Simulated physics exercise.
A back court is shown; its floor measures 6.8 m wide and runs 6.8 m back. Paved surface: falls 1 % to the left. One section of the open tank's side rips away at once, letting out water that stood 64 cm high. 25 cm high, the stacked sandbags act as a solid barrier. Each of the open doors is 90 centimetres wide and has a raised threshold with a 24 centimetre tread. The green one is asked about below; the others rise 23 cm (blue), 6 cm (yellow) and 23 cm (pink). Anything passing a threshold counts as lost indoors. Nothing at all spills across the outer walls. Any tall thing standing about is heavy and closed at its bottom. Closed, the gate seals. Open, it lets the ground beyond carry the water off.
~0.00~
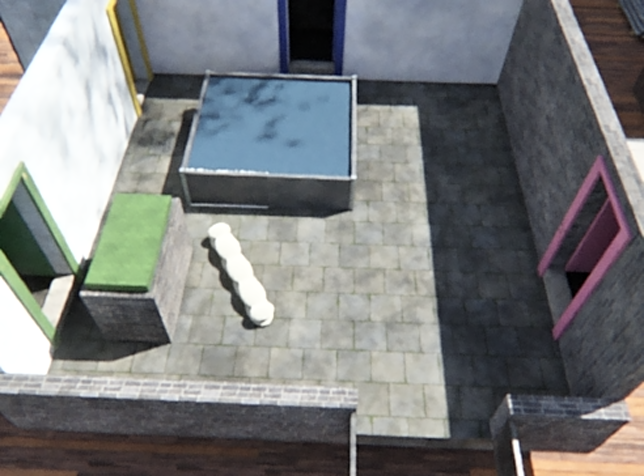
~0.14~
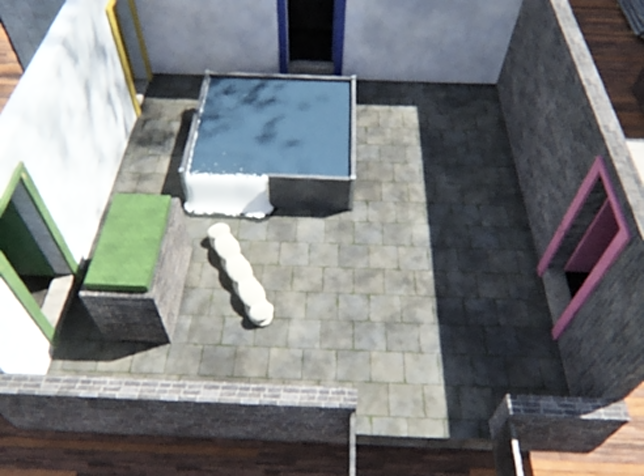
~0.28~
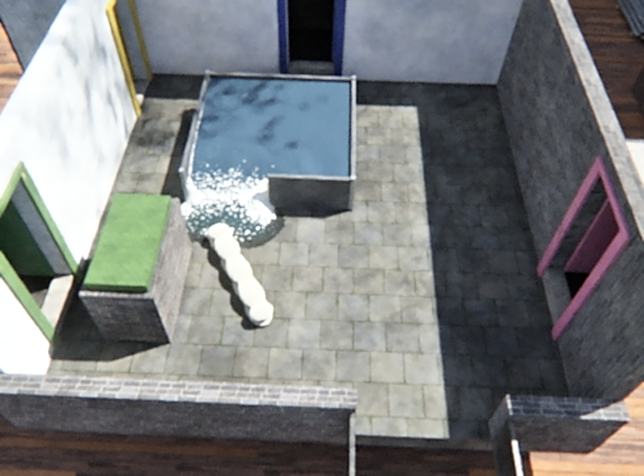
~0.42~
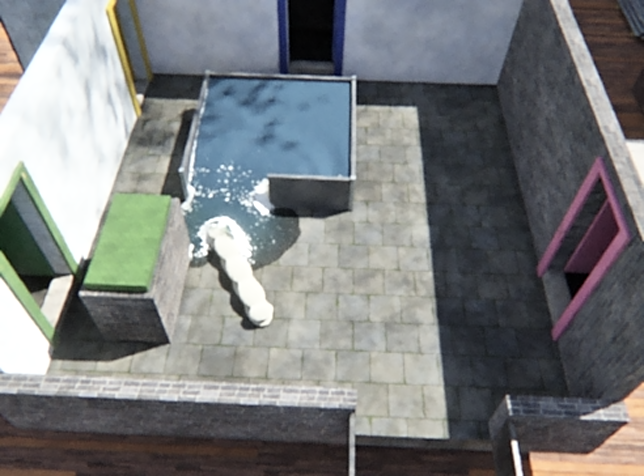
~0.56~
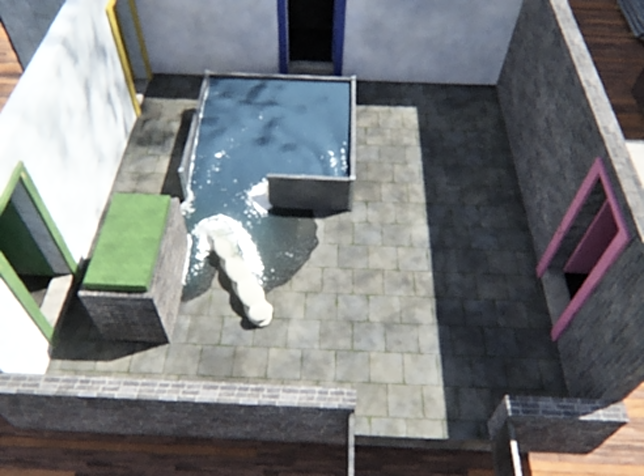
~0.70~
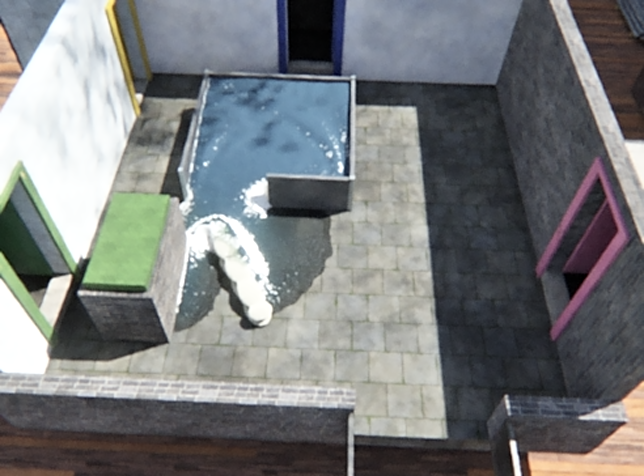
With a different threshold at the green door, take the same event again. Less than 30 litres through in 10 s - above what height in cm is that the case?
Above about 13 cm.
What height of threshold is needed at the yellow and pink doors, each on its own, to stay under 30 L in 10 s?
You'd want about 10.5 centimetres at yellow and about 6.0 centimetres at pink.
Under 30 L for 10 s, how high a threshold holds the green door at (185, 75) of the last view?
12.5 cm.
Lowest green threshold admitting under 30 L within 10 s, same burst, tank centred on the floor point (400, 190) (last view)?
Minimum: Approx. 13.0 cm.
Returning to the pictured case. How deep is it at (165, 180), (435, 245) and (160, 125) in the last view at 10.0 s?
Around 3 cm, 5 cm and 8 cm.
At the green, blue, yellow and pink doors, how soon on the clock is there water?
Green 1.6 seconds, blue 4.0 seconds, yellow 2.4 seconds, pink 3.2 seconds.
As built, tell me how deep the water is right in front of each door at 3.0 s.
Green door 7 cm, blue door 0 cm, yellow door 4 cm, pink door 0 cm.
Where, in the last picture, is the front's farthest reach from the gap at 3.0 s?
(565, 424).
After 1.4 s water covers 20 % of the floor, deepest (50 cm) near (185, 247); it has not reached the green door.
After 3.0 s water covers 60 % of the floor, deepest (36 cm) near (224, 230); 7 cm at the green door, 0 litres in over its 23 cm threshold.
After 10.0 s water covers 95 % of the floor, deepest (15 cm) near (95, 234); 8 cm at the green door, 0 litres in over its 23 cm threshold.
At the green door as built, the water arrived by 1.6 s and peaked near 19 cm at 5.6 s.
With a threshold of 11.5 cm, 44 litres would have come in within the 10 s; with 15.5 cm, 13 litres. So under 30 litres takes about 13 cm.
